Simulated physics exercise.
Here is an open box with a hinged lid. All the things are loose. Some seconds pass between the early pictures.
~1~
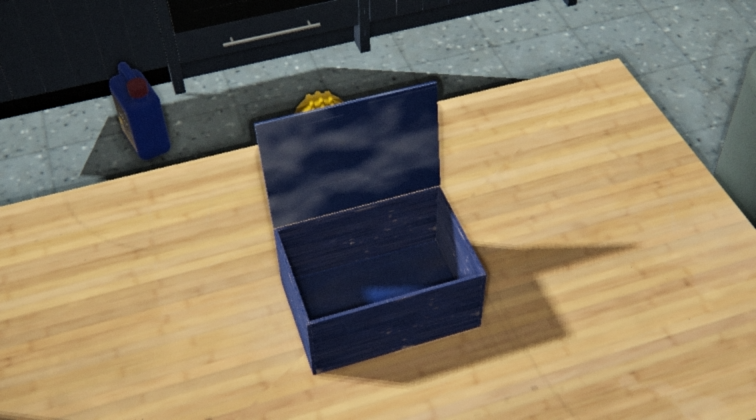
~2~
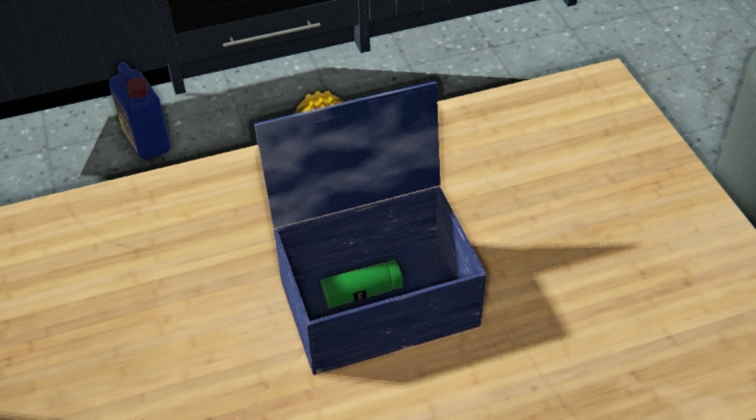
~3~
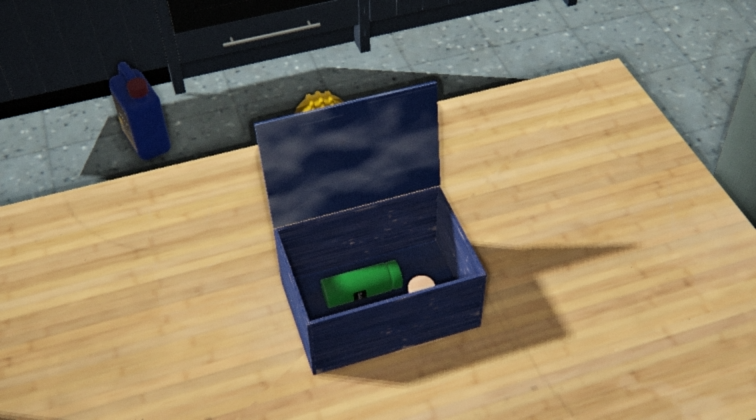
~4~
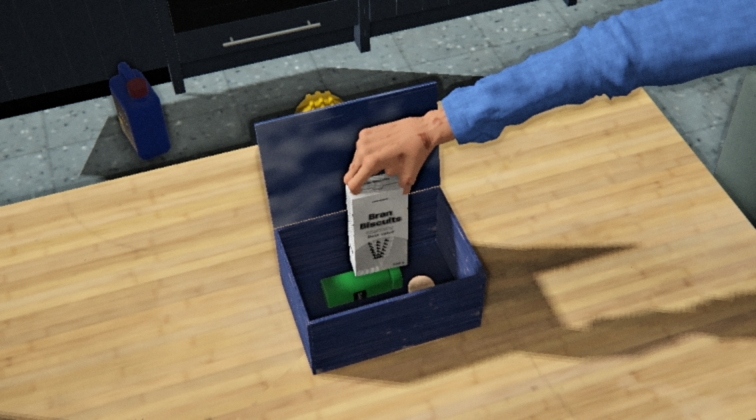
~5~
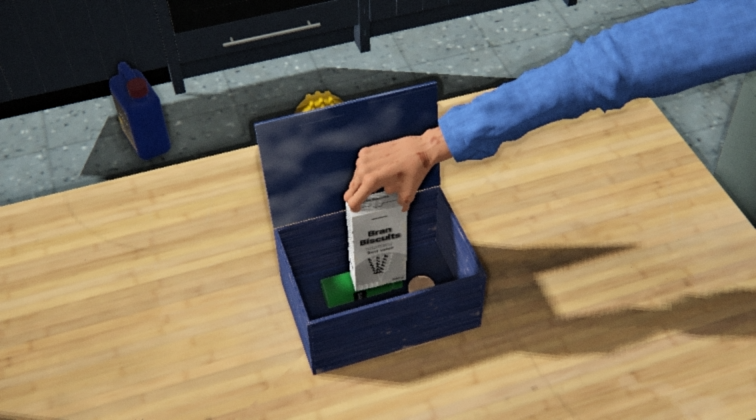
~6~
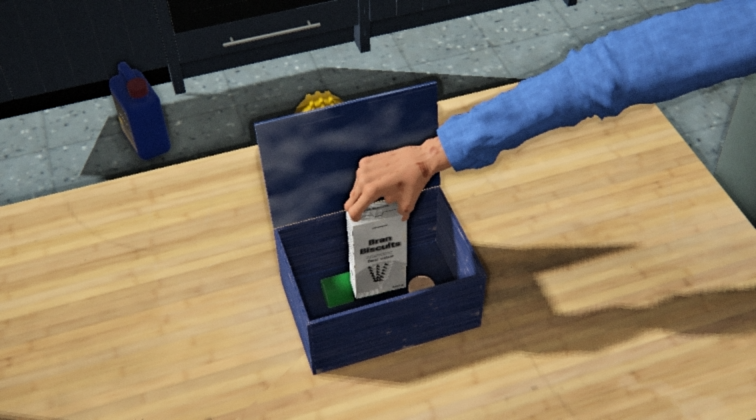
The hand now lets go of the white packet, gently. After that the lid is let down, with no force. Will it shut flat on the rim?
Here the lid stays ajar.
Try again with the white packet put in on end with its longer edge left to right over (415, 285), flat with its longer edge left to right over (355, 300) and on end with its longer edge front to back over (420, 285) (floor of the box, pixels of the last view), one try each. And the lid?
First try: It stays ajar; second try: It shuts flat; third try: It stays ajar.
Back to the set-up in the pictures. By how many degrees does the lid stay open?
Some 20° above the rim.
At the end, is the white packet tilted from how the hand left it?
The white packet keeps its pose.
Then, 1.10 s later than the last frame, lid starting down; white packet moved about its own width near (378, 287).
Then, 1.70 s later than the last frame, lid 47° above the rim; white packet moved about its own width near (378, 287).
When it is over, lid 20° above the rim; moved from the start, white packet; the other 2 as before. End places, in pixels of the last picture, white packet near (378, 287).
